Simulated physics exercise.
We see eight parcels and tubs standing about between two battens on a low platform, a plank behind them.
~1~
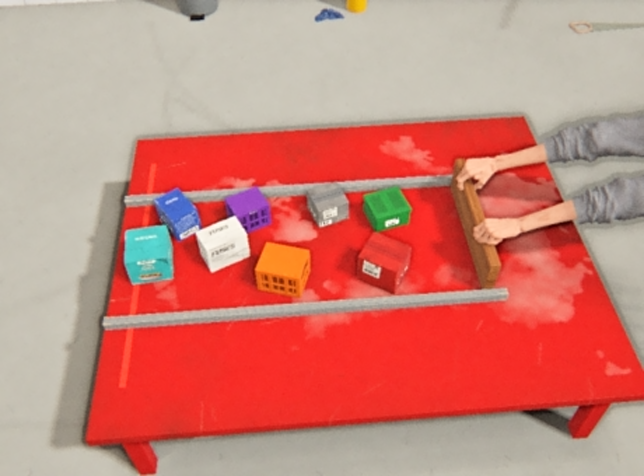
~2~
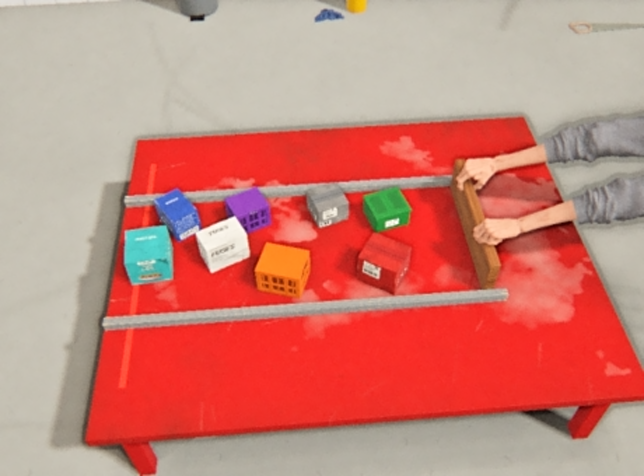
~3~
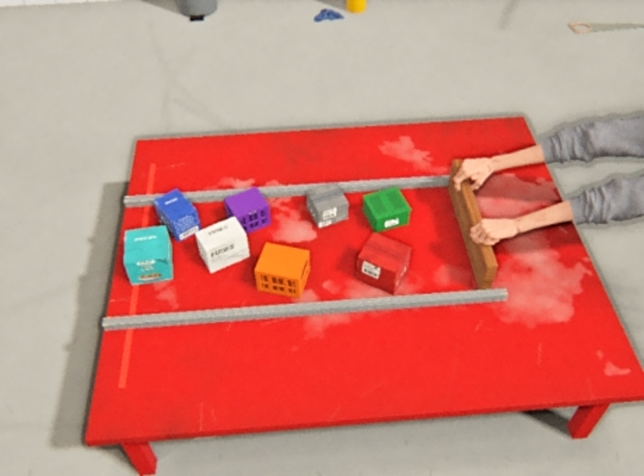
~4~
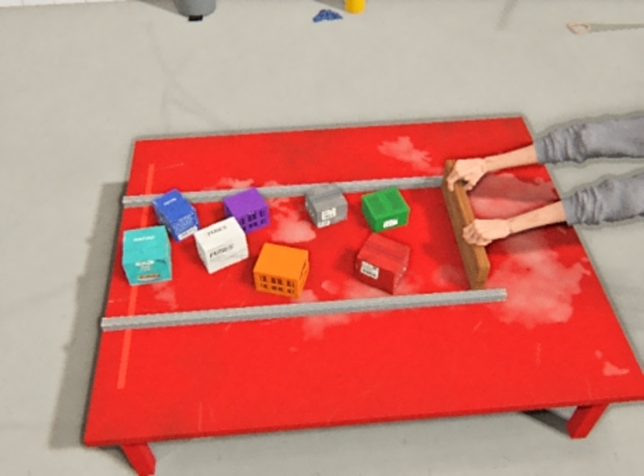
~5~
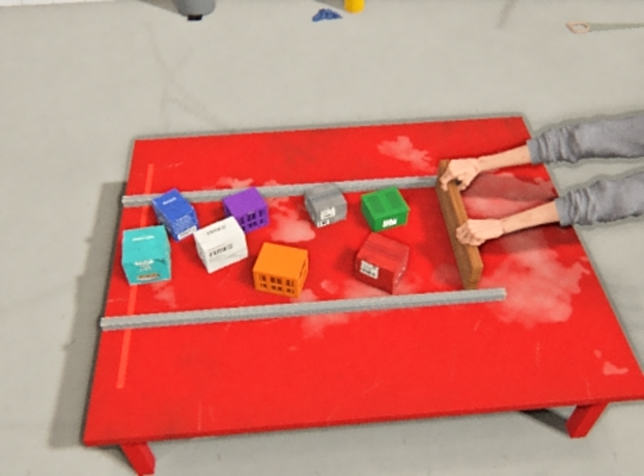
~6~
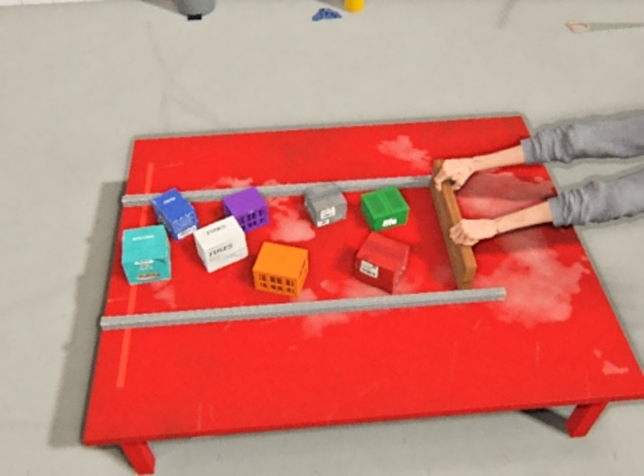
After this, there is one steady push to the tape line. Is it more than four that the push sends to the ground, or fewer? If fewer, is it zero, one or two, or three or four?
More than four.
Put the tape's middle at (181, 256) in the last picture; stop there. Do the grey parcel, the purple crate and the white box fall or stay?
Looking at each in turn, the grey parcel is still there, the purple crate is gone, and the white box is still there.
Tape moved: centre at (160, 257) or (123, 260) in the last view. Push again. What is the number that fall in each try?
5 and 8.
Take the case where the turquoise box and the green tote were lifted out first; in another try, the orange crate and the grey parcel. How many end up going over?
That gives 3 in the first case, then 3 in the second.
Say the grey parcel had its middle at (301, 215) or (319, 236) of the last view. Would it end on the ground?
First it does not stay, second it does not drop.
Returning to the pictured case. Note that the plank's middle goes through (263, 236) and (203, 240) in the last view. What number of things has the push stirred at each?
The number moved is 6 and then 8.
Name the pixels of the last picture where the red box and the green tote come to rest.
The red box stops around (106, 294); the green tote around (121, 225).
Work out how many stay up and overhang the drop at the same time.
The tally is 3.
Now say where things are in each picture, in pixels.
Turquoise box (149, 255); blue box (178, 215); white box (223, 244); plank (473, 222); tape (140, 259), in the first frame.
Blue box (178, 215); orange crate (283, 271), in the second frame.
White box (223, 245); grey parcel (327, 205), in the third frame.
Turquoise box (148, 256); red box (382, 264), in the fourth frame.
Blue box (176, 215); green tote (384, 210), in the fifth frame.
Turquoise box (147, 255); blue box (176, 215); white box (221, 244); plank (451, 223); tape (138, 259), in the sixth frame.
Soon after, none off yet; turquoise box at rest near (147, 255); blue box at rest near (176, 215); white box at rest near (221, 244).
Then, none off yet; turquoise box moved a little near (140, 254); blue box moved about its own width near (123, 216); white box moving near (218, 244).
At rest, the number that fall off is five or more; fallen, grey parcel, orange crate, purple crate, blue box and turquoise box.
